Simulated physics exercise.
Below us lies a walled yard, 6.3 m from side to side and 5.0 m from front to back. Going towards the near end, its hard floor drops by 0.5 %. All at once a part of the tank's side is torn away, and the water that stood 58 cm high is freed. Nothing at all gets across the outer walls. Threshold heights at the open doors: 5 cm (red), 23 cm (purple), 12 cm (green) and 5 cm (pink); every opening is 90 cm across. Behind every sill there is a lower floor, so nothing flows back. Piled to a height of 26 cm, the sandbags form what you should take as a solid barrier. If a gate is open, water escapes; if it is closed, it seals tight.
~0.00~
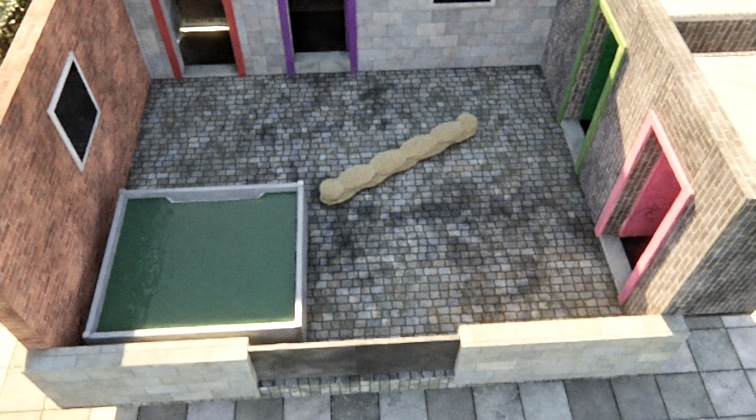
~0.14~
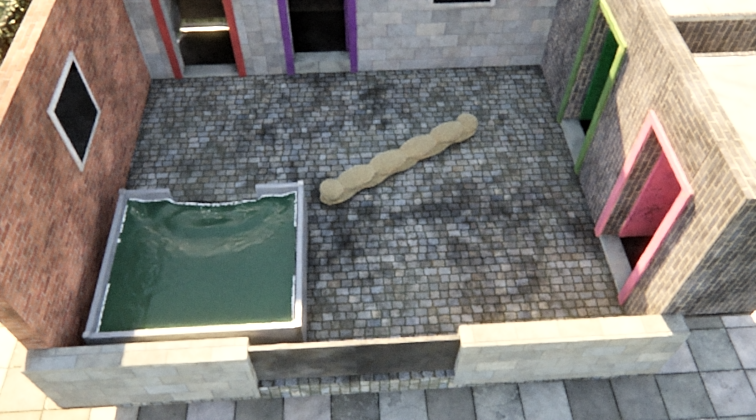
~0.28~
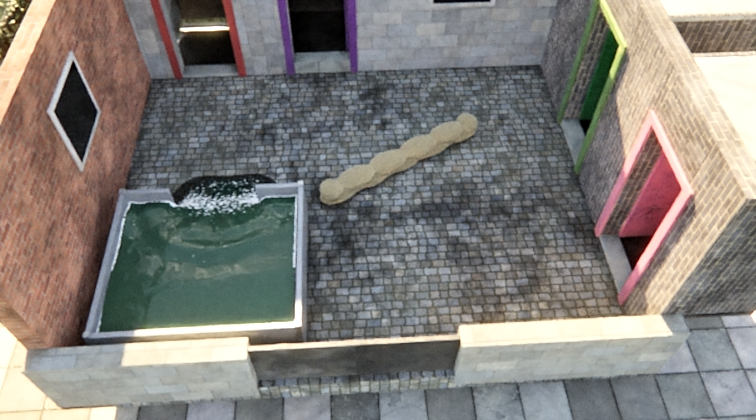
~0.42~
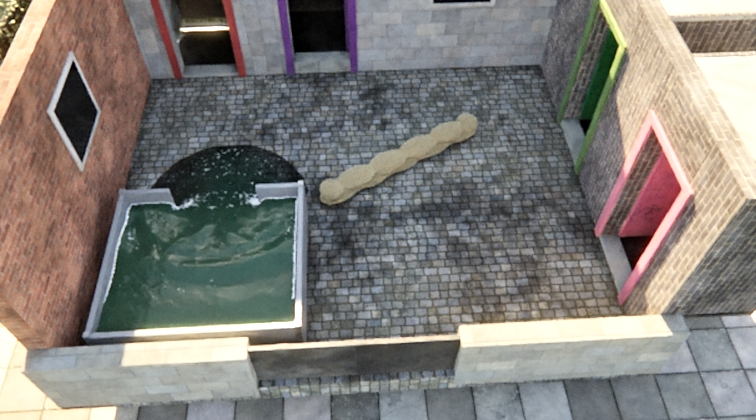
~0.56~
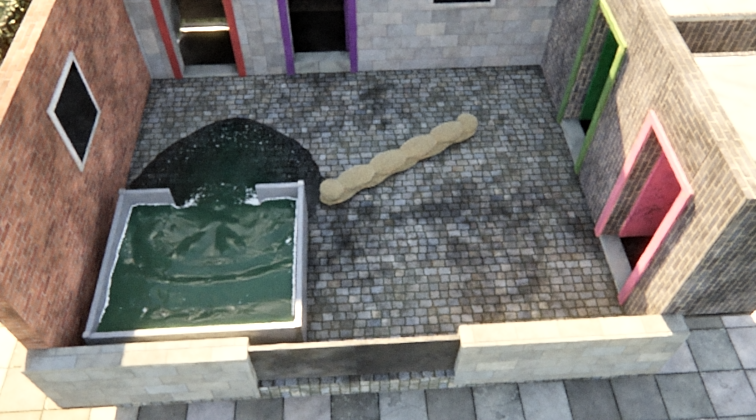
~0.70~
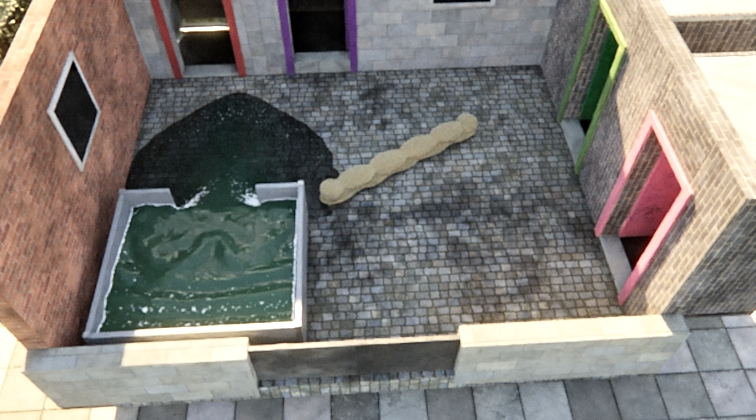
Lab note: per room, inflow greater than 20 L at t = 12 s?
Red door: Past the set amount, purple door: Under the set amount, green door: Under the set amount, pink door: Under the set amount.
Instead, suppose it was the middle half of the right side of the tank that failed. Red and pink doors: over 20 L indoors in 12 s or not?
Lab note: Vs limit, red door inside limit; pink door limit exceeded.
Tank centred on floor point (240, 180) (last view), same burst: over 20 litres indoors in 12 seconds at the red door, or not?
So then, red goes beyond.
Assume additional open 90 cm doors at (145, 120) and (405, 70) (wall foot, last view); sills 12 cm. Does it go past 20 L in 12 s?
Door 1: Higher; door 2: Lower.
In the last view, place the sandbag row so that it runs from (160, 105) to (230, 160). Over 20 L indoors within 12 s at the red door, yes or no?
Measured against that limit, the red door comes out beyond it.
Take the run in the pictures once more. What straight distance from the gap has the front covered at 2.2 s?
About 4.6 m out.
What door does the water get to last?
That would be the pink door, last of all.
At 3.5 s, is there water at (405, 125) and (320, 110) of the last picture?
Soaked, soaked.
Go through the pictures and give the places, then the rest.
In the first picture, the tank at (205, 257) is whole and still, 58 cm deep.
In the second picture, the front is at a hidden place, 0.6 m from the gap on the tank's far side; 0.2 m2 of floor is under water; 58 cm left at the back of the tank.
In the third picture, water pours out on the tank's far side and has run 0.9 m, to (265, 181); typically 9 cm deep outside, 58 cm at the tank's back.
In the fourth picture, water pours out on the tank's far side and has run 1.3 m, to (255, 150); typically 7 cm deep outside, 58 cm at the tank's back.
In the fifth picture, the front is at (241, 122), 1.9 m from the gap on the tank's far side; 3.1 m2 of floor is under water; 56 cm left at the back of the tank.
In the sixth picture, the front is at (248, 98), 2.4 m from the gap on the tank's far side; 4.5 m2 of floor is under water; 50 cm left at the back of the tank.
After 1.4 s water covers 30 % of the floor and is deepest (29 cm) near (228, 206); red door 12 cm at the sill, 28 L in, purple door 13 cm at the sill, 0 L in, green door not reached, pink door not reached.
After 2.2 s water covers 35 % of the floor and is deepest (30 cm) near (162, 86); red door 25 cm at the sill, 111 L in, purple door 20 cm at the sill, 0 L in, green door not reached, pink door not reached.
After 3.5 s water covers 45 % of the floor and is deepest (18 cm) near (203, 115); red door 18 cm at the sill, 240 L in, purple door 13 cm at the sill, 0 L in, green door not reached, pink door not reached.
After 7.0 s water covers 75 % of the floor and is deepest (14 cm) near (540, 102); red door 10 cm at the sill, 367 L in, purple door 8 cm at the sill, 0 L in, green door 9 cm at the sill, 0 L in, pink door 3 cm at the sill, 0 L in.
After 12.0 s water covers 90 % of the floor and is deepest (10 cm) near (80, 377); red door 7 cm at the sill, 405 L in, purple door 5 cm at the sill, 0 L in, green door 6 cm at the sill, 0 L in, pink door 5 cm at the sill, 2 L in.
